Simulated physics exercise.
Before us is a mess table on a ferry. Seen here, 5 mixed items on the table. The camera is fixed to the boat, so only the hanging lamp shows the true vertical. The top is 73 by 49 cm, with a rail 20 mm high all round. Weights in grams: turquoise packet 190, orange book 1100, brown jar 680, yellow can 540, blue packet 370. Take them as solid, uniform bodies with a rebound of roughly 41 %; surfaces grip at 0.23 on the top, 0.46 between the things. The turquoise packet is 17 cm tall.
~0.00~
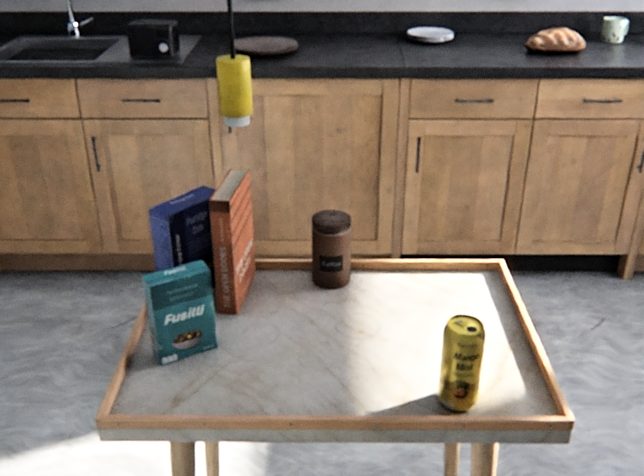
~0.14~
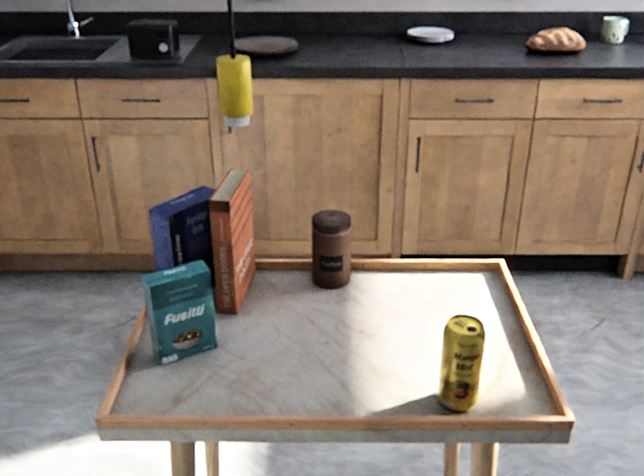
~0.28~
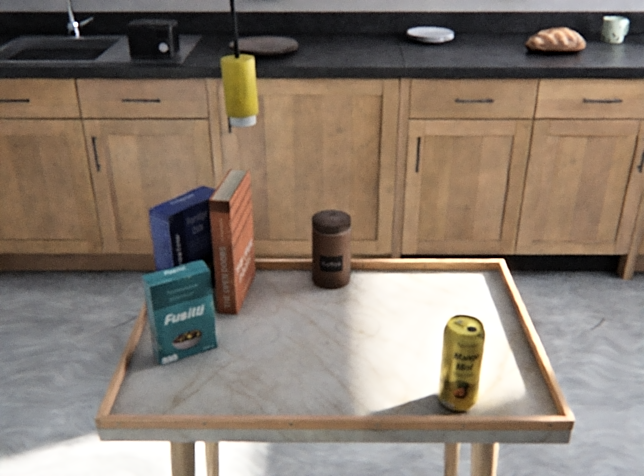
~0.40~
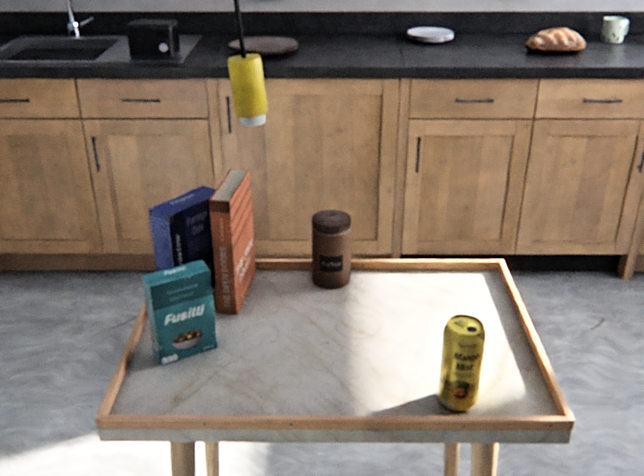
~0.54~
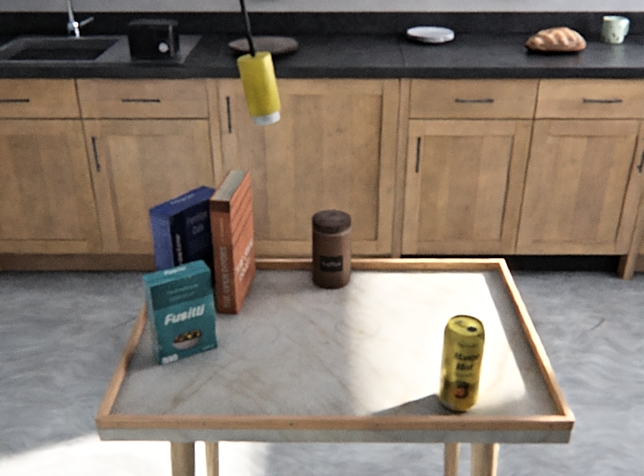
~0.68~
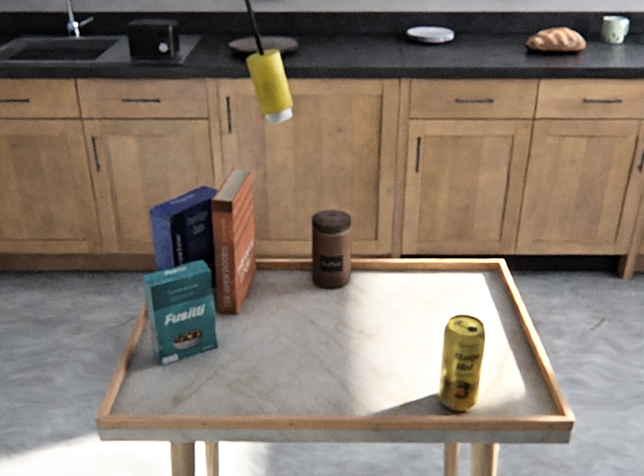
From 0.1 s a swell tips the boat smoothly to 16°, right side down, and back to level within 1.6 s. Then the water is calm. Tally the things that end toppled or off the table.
Tipped or gone: Just one.
After 1.08 s, floor tilted 14°, right side down; orange book tipped 62° from how it sat near (300, 256); turquoise packet slid 3 cm near (200, 312); brown jar slid 6 cm.
After 1.28 s, floor tilted 9°, right side down; orange book on its side near (348, 273); turquoise packet slid 7 cm near (218, 313); brown jar slid 16 cm.
At rest (2.2 s), tipped over on the table, orange book; not toppled but over 5 cm from the start, turquoise packet, brown jar and yellow can; blue packet in place, give or take 5 cm. Seen from the same camera at the end, turquoise packet near (222, 313), orange book near (414, 302).
